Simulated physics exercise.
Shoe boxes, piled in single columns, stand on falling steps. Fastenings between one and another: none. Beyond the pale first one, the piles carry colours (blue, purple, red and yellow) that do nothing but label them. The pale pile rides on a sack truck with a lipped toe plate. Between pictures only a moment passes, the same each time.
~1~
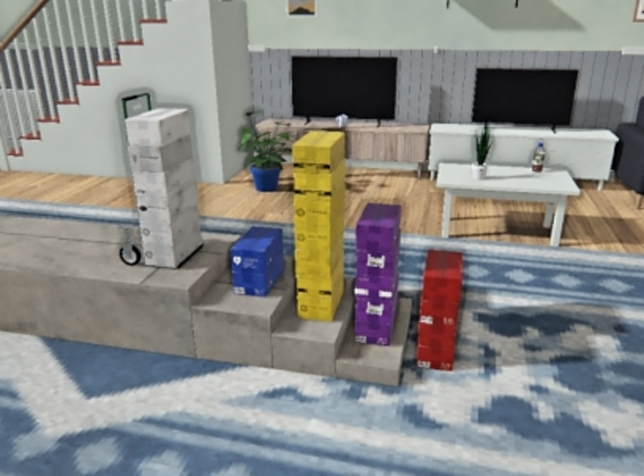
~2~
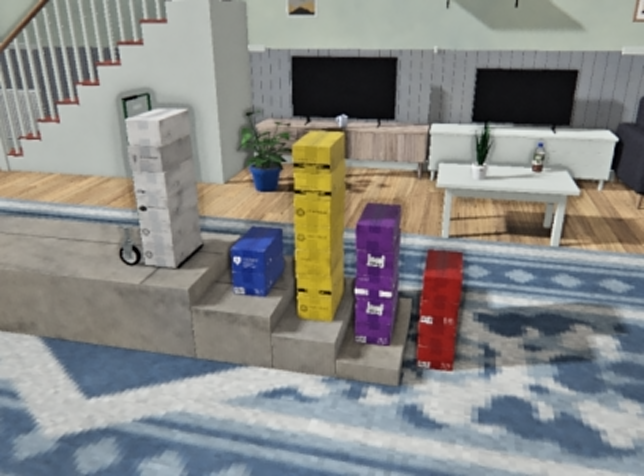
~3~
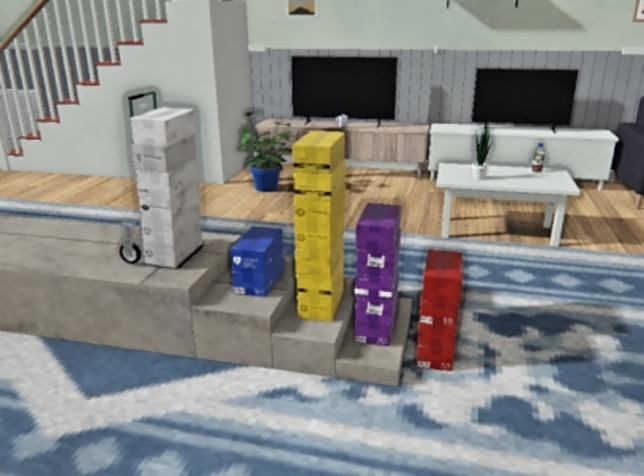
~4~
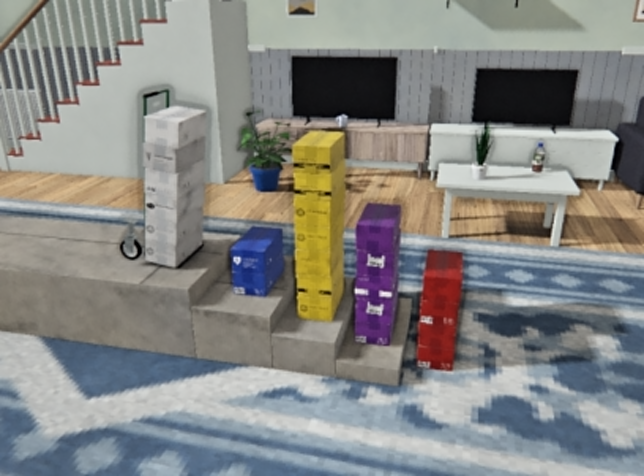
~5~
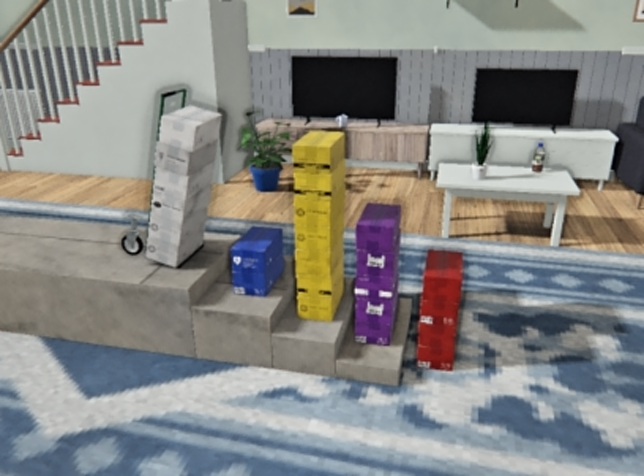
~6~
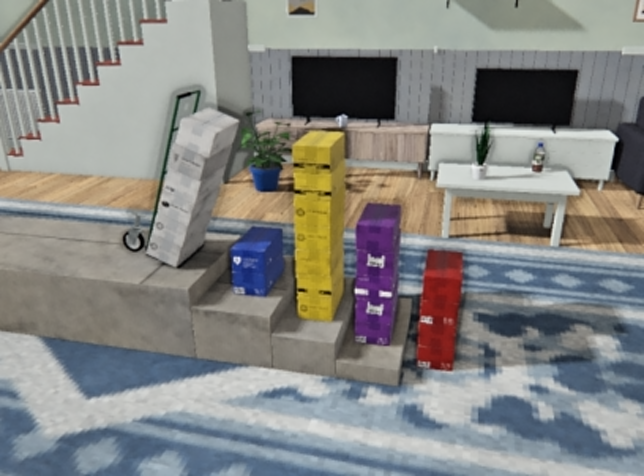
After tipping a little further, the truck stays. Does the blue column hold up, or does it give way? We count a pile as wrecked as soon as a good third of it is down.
It holds up.
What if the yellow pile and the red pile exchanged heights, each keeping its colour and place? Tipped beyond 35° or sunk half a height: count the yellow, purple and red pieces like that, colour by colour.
Yellow: 0, purple: 0, red: 0.
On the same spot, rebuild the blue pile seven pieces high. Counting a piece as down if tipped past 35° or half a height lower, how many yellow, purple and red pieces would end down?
Yellow 6, purple 5, red 4.
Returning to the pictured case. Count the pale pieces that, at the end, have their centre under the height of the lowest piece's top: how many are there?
The number is 4.
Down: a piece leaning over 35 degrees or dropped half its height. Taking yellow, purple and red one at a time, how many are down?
Once everything settles, the down count is yellow 0, purple 0 and red 0.
Soon after the last picture, 6 of the pale pile down; none of the 2 blue boxes down (0 of 18 in all colours); top blue box unmoved.
A little later, 6 of the pale pile down; none of the 2 blue boxes down (0 of 18 in all colours); top blue box shifted a little; top yellow box shifted half its height.
At rest, 6 of the pale pile down; none of the 2 blue boxes down (0 of 18 in all colours); top blue box shifted a little; top yellow box shifted half its height. As the last picture would show them, middles, top blue box near (262, 250), top yellow box near (333, 152).
